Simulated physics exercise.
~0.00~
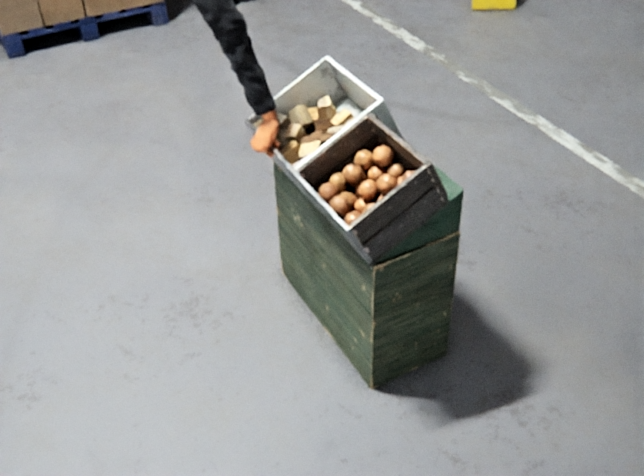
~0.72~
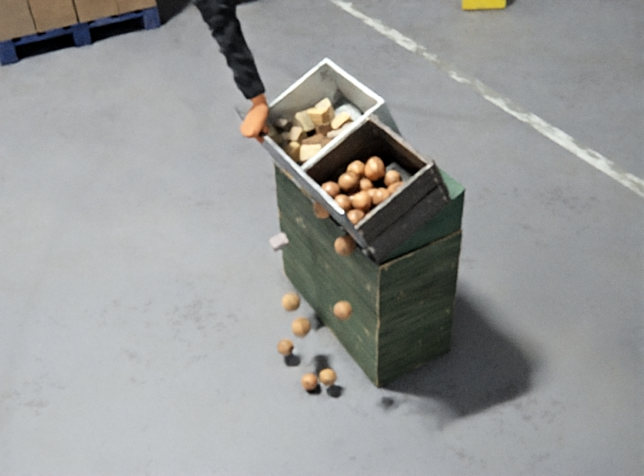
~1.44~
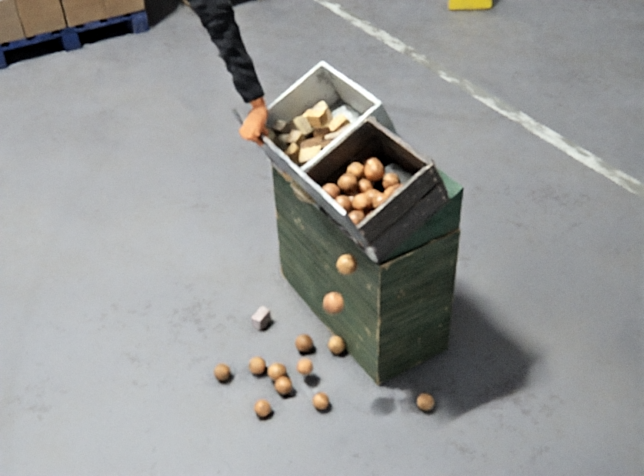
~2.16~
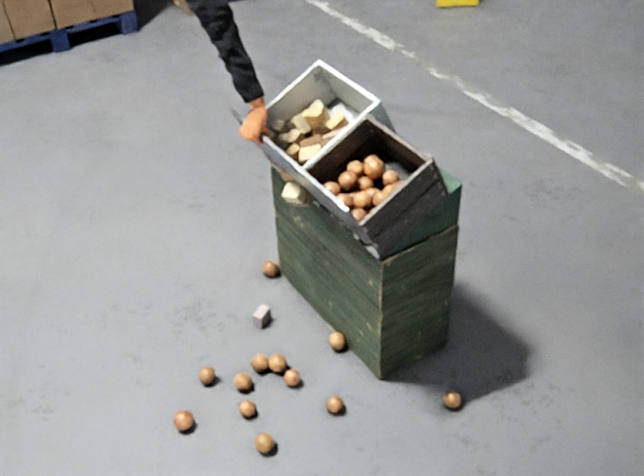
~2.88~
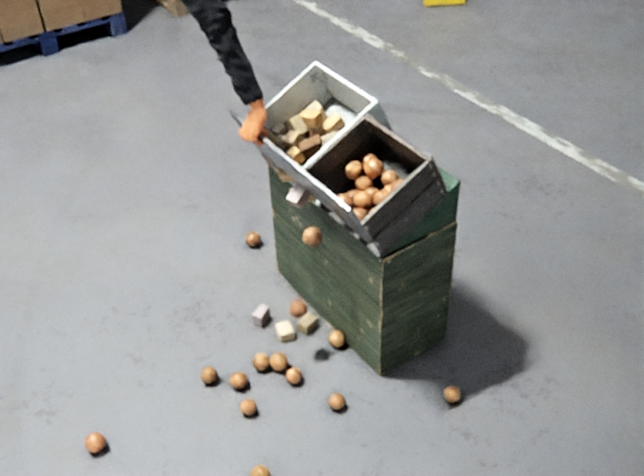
Onions and a few wooden blocks spill from two tilted hoppers as a hand holds the gate.
